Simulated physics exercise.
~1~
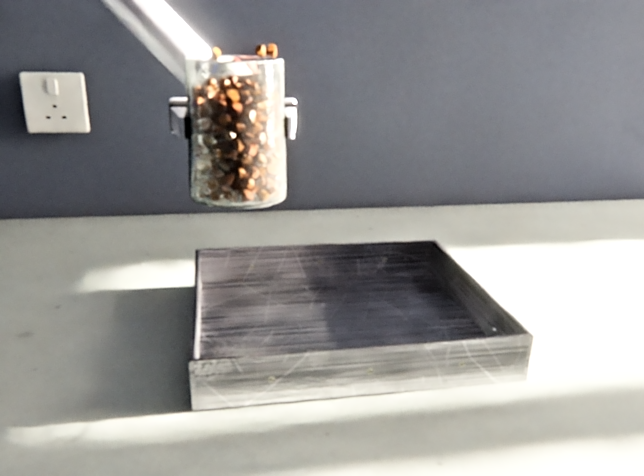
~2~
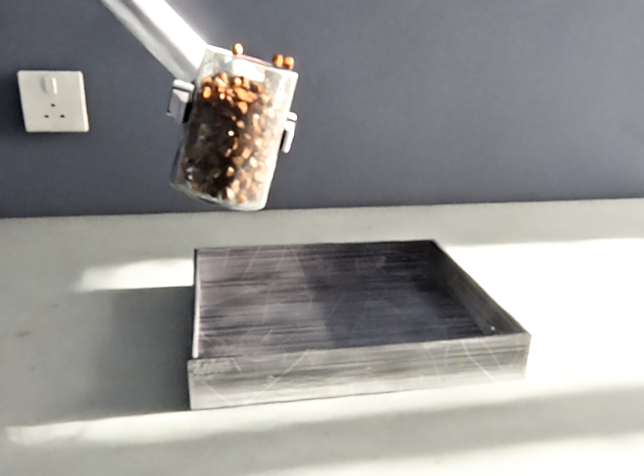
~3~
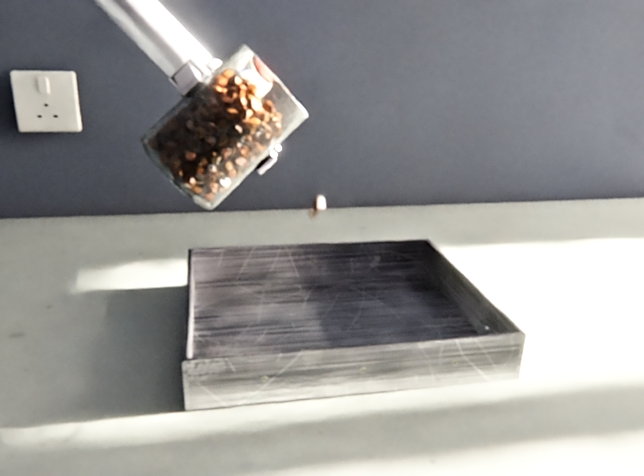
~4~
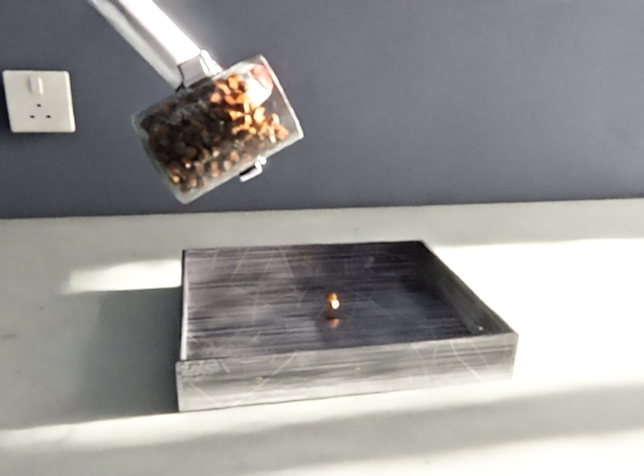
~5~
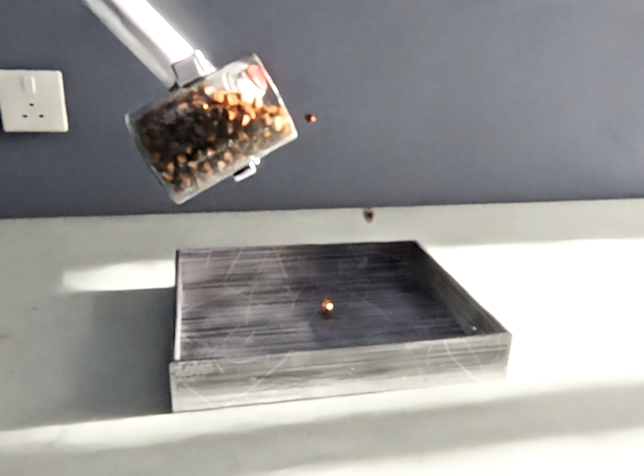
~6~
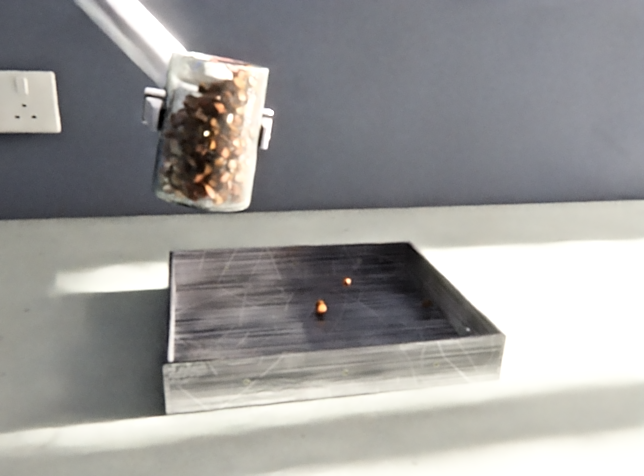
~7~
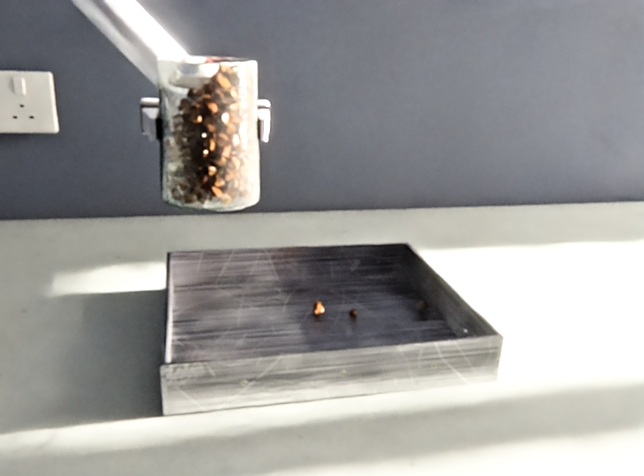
The clip opens on a robotic arm holding a clear cup heaped with brown and orange pellets above a dark, shallow, square tray on a pale surface. The arm tips the cup to the right, and a pellet drops toward the tray. With the cup tilted steeply, almost on its side, that piece lands in the tray while nearly all the others stay inside. A couple more pieces then fall from the rim as the cup is held there. The arm swings the cup back until it stands upright, still nearly full, leaving only a few pellets in the tray.
